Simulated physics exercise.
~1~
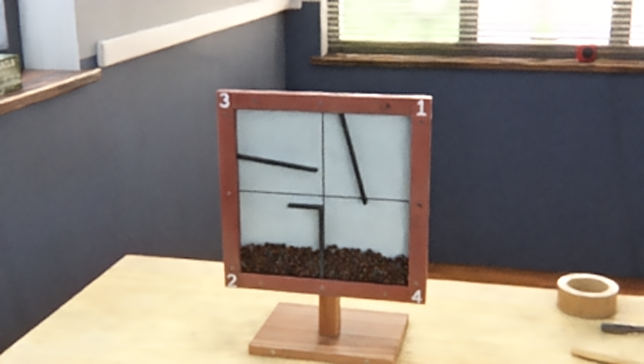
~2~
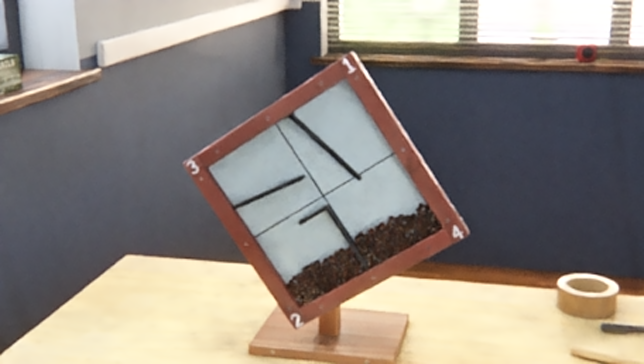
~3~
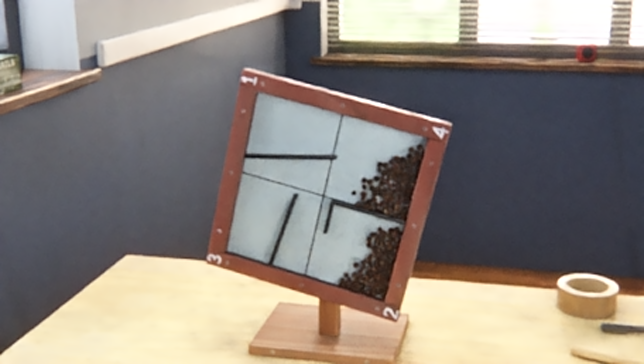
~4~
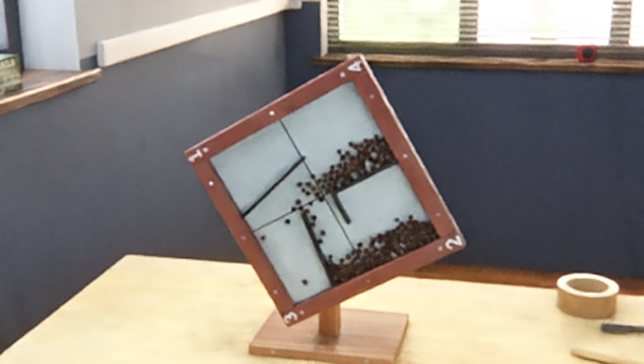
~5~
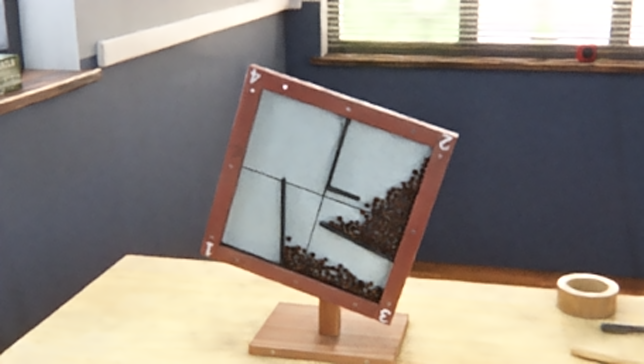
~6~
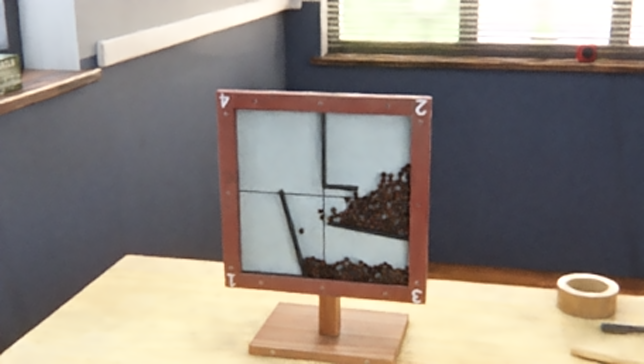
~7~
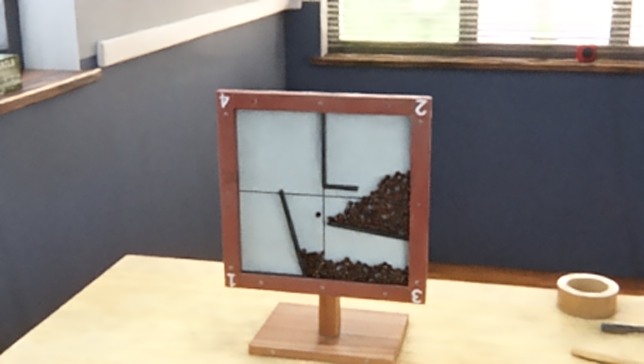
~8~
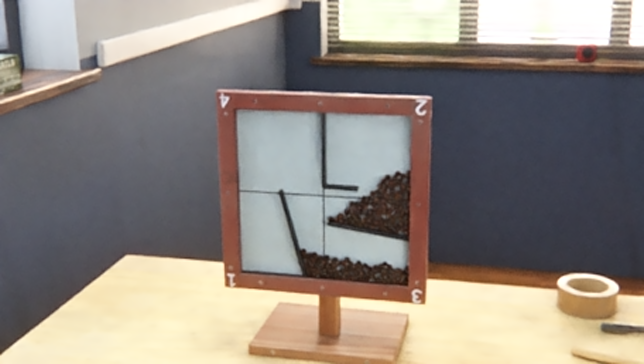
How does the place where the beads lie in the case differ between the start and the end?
At the start the beads lie in one layer along the whole bottom edge of the case. At the end they sit further to the right and higher overall, with one heap on a slanted bar at the right side and the rest along the bottom, mostly toward the right.
